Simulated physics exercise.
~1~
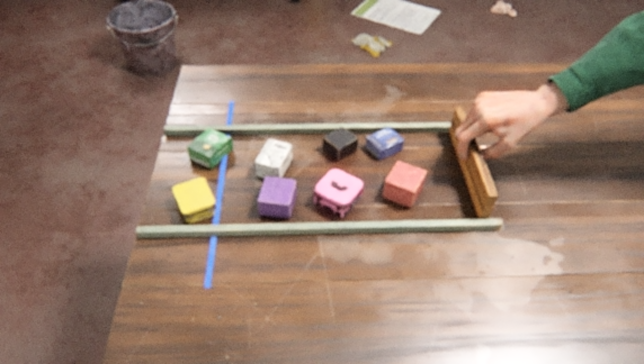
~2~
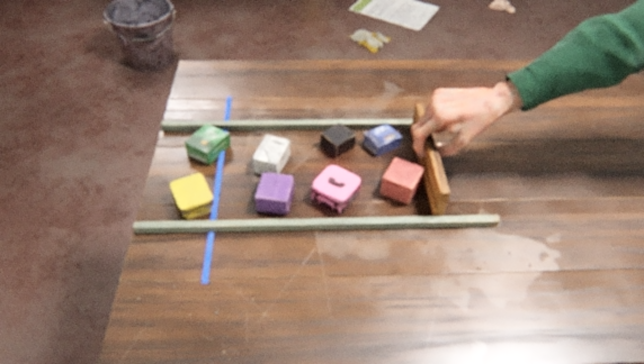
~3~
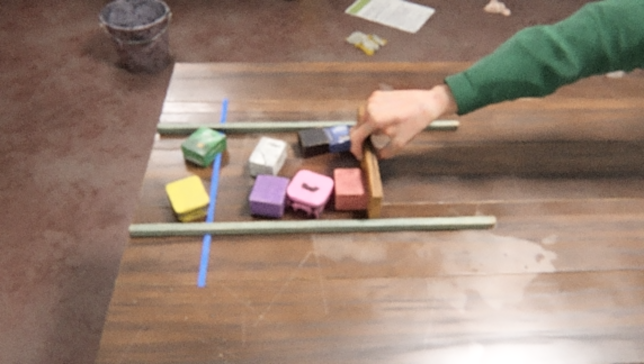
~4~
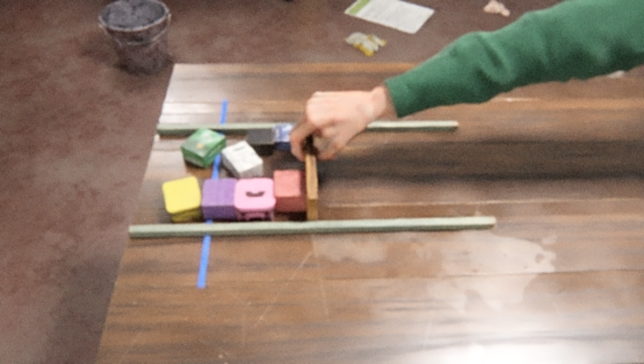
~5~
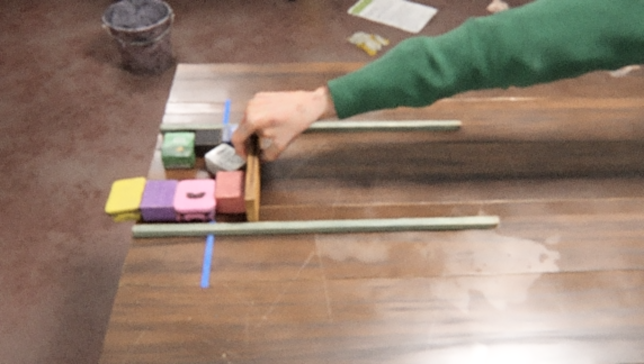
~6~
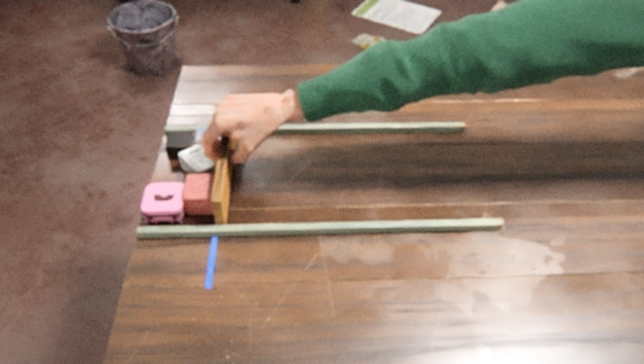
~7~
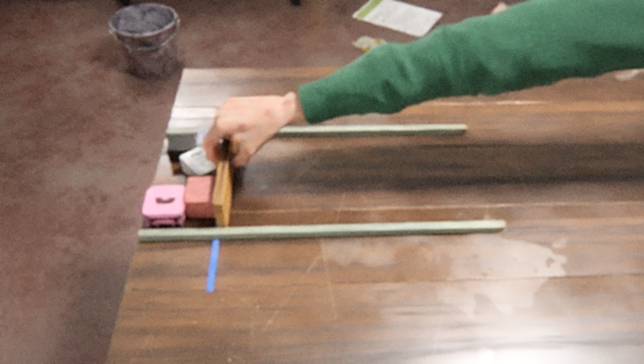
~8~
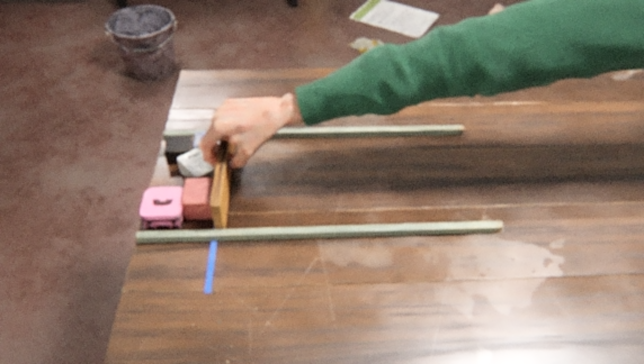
A hand in a green sleeve pushes an upright wooden board leftward across a dark wooden table, seen from above by a slightly swaying camera. Two pale green rails flank a scatter of small blocks, with a blue tape strip crossing near the table's left edge and a bucket on the floor beyond. The board gathers the red, pink, purple, black and blue pieces, then presses them toward the white, green and yellow ones. The yellow block tips over the edge, and the purple and green ones go too. The board stops near the tape, with the pink block perched at the edge beside the red.
